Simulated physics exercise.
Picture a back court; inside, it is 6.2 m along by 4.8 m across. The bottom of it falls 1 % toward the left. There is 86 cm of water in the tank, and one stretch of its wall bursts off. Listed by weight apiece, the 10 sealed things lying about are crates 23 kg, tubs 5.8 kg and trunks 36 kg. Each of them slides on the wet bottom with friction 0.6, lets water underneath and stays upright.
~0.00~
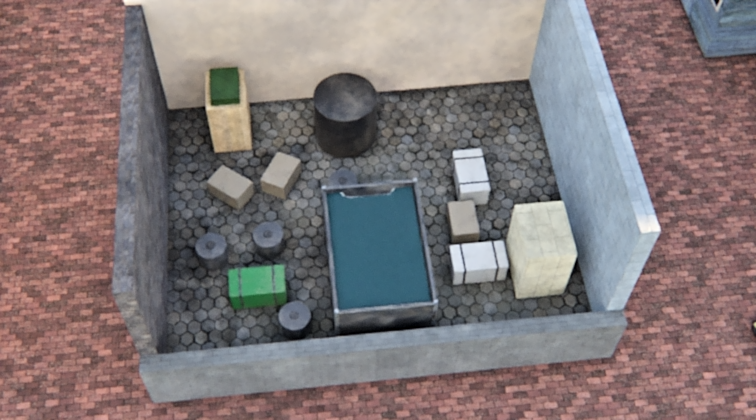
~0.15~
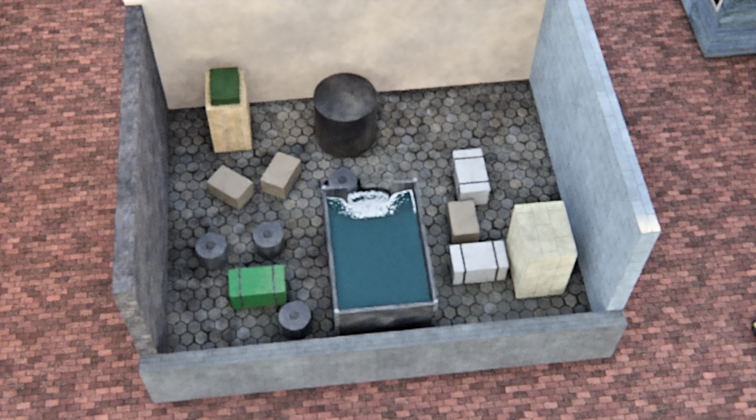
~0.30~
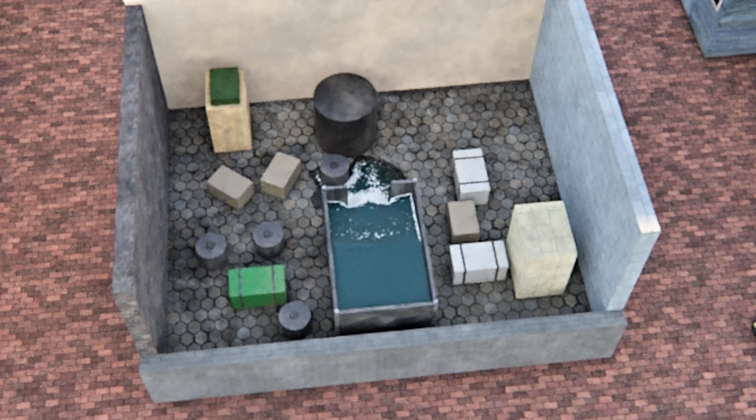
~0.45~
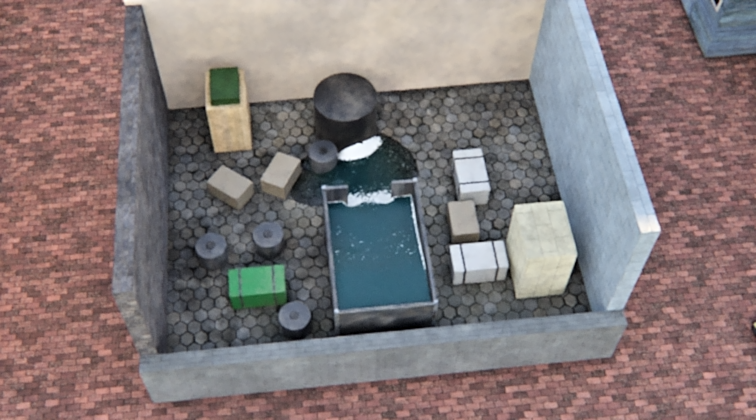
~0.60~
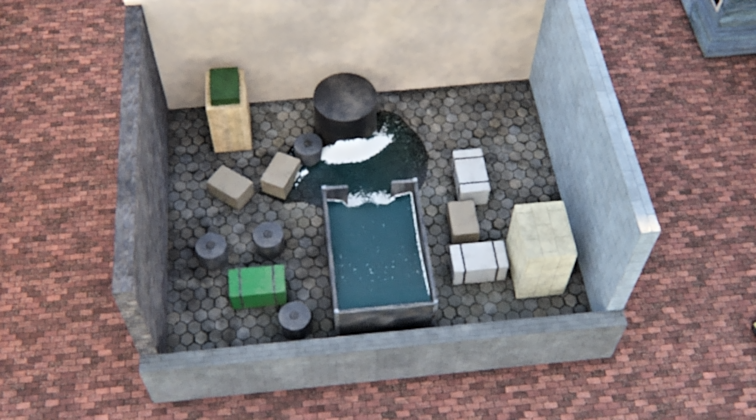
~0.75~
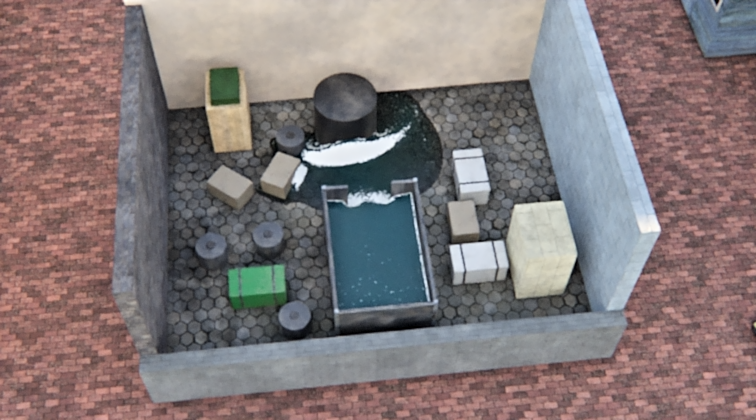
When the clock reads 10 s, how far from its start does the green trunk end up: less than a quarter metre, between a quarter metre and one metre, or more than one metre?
It ends up less than a quarter metre from its start.
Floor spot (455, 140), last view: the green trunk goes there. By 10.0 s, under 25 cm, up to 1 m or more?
In the end it is hauled off.
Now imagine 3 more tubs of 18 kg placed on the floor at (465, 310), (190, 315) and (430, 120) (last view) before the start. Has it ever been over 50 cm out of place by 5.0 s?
Taking them in order: Not far enough, not far enough and far enough.
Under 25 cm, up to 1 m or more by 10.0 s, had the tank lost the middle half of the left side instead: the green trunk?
In that scenario the green trunk would have been washed far off.
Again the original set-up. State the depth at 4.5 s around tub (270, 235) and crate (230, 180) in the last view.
Around 3 cm and 5 cm.
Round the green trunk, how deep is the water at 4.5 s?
2 cm or so.
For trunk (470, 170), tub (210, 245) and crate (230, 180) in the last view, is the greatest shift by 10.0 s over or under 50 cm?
Results in listed order: Falls short / exceeds / falls short.
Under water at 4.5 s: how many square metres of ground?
Roughly 23 m2 of it is wet.
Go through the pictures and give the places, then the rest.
The first frame shows the green trunk at (257, 281), on the bottom; 2.5 m2 under water; 0 of 10 have shifted.
The second frame shows the green trunk at (257, 281) rests on the ground; 3.0 m2 under water; 0 of 10 have shifted.
The third frame shows the green trunk at (257, 281), on the bottom; water covers 3.7 m2; 1 of 10 have shifted.
The fourth frame shows the green trunk at (257, 281), on the bottom; water covers 4.6 m2; 1 of 10 have shifted.
The fifth frame shows the green trunk at (257, 281), on the bottom; 5.3 m2 under water; 1 of 10 have shifted.
The sixth frame shows the green trunk at (257, 281) rests on the ground; 6.5 m2 under water; 1 of 10 have shifted.
After 2.0 s the green trunk is near (257, 281), 0.0 m from its start, aground; 1 afloat.
After 4.5 s the green trunk is near (257, 281), 0.0 m from its start, aground; 1 afloat.
After 7.0 s the green trunk is near (257, 281), 0.0 m from its start, aground; 3 afloat.
After 10.0 s the green trunk is near (257, 281), 0.0 m from its start, aground; 5 afloat.
